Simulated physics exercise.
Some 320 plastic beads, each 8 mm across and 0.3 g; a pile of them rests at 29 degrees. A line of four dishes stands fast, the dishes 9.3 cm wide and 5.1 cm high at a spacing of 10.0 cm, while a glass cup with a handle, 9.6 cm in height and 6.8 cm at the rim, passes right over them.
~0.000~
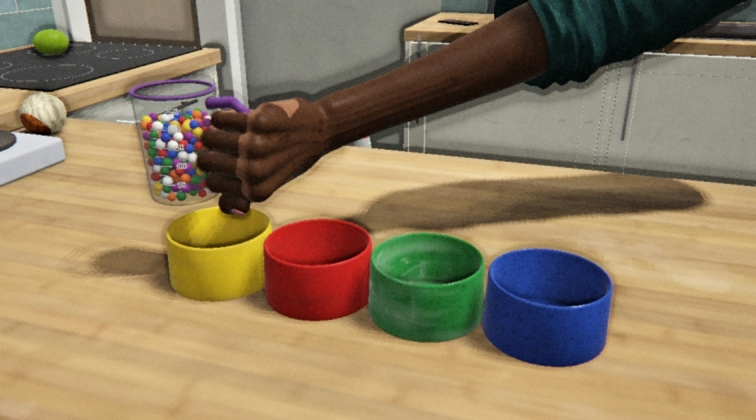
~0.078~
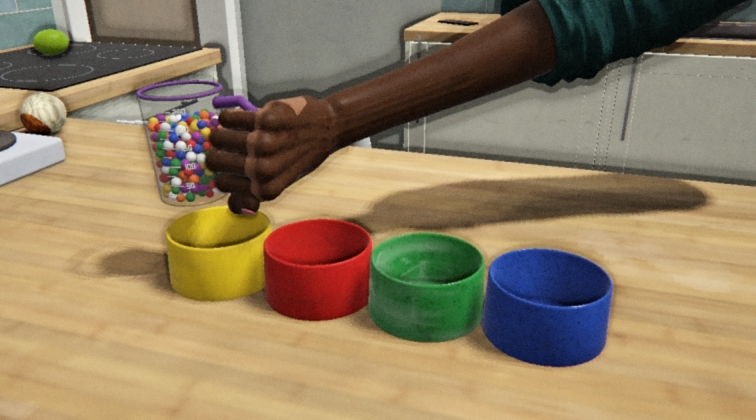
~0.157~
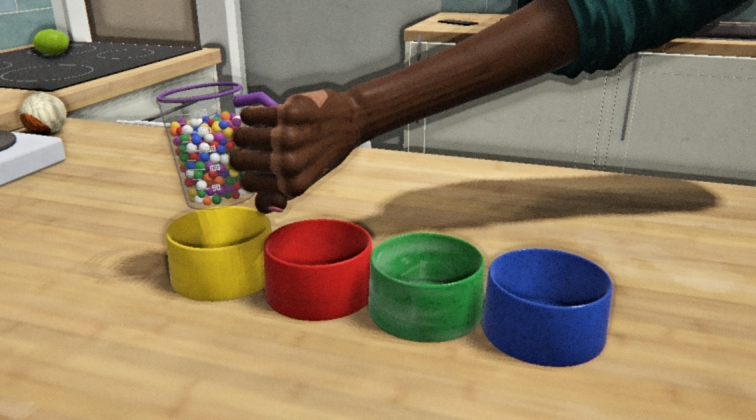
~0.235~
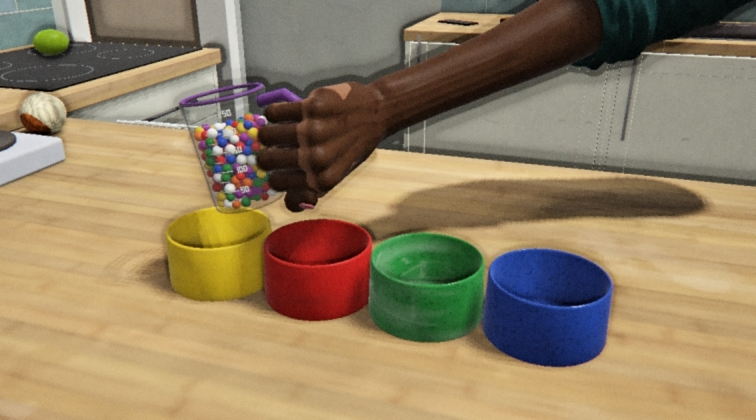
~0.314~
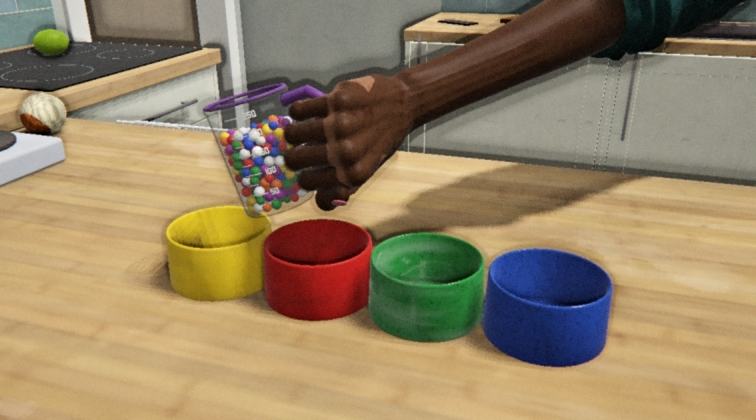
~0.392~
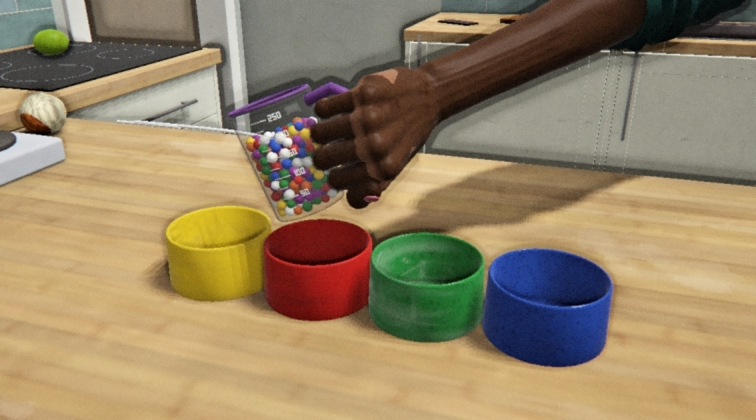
In a kitchen seen from slightly above at a fixed view, a pale wooden counter stands before grey cabinets, with a dark hob, a green fruit and a striped round one at left. Four round dishes, yellow, red, green and blue, line up from left to right. A hand reaching from the upper right carries a clear, purple-rimmed cup of multicoloured beads rightward from behind the yellow dish, gradually tilting it.
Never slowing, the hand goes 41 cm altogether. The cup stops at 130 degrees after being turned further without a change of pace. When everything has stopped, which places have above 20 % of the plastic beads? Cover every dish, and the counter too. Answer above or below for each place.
Red: Below, blue: Above, green: Below, yellow: Below, counter: Below.
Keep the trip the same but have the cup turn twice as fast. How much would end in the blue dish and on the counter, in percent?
Blue 70, counter 10.
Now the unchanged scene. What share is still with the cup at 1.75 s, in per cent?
85 %.
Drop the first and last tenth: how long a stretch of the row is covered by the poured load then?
Roughly 6 cm of the row.
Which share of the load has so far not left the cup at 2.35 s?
Estimate: Around 0 % of the load.
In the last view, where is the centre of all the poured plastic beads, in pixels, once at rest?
Approximately (554, 307) in the last picture.
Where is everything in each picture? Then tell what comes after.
The first picture shows cup at (180, 143), tilt 0 degrees, lip at (140, 87), moved 0.0 cm; middle of the pieces at (186, 155); yellow dish at (219, 227); red dish at (318, 242); green dish at (427, 258); blue dish at (549, 276).
The second picture shows cup at (188, 143), tilt 2 degrees, lip at (147, 89), moved 0.8 cm; middle of the pieces at (194, 156).
The third picture shows cup at (211, 146), tilt 6 degrees, lip at (166, 94), moved 3.2 cm; middle of the pieces at (218, 159).
The fourth picture shows cup at (236, 149), tilt 11 degrees, lip at (188, 99), moved 5.7 cm; middle of the pieces at (244, 161).
The fifth picture shows cup at (263, 151), tilt 16 degrees, lip at (212, 106), moved 8.3 cm; middle of the pieces at (272, 164).
The sixth picture shows cup at (290, 154), tilt 21 degrees, lip at (235, 112), moved 10.8 cm; middle of the pieces at (299, 167); yellow dish at (219, 227); red dish at (318, 242); green dish at (427, 258); blue dish at (549, 276). The cup turns about 60 degrees a second and travels 33 cm a second.
After 1.21 s, tilt 72 degrees; cup holds 100 %.
After 1.75 s, tilt 106 degrees; cup holds 85 %, blue 15 %.
After 2.35 s, tilt 130 degrees; cup holds 0 %, blue 95 %.
In the end, at 2.9 s, red 0 %, blue 95 %, green 0 %, yellow 0 %, counter 5 %.
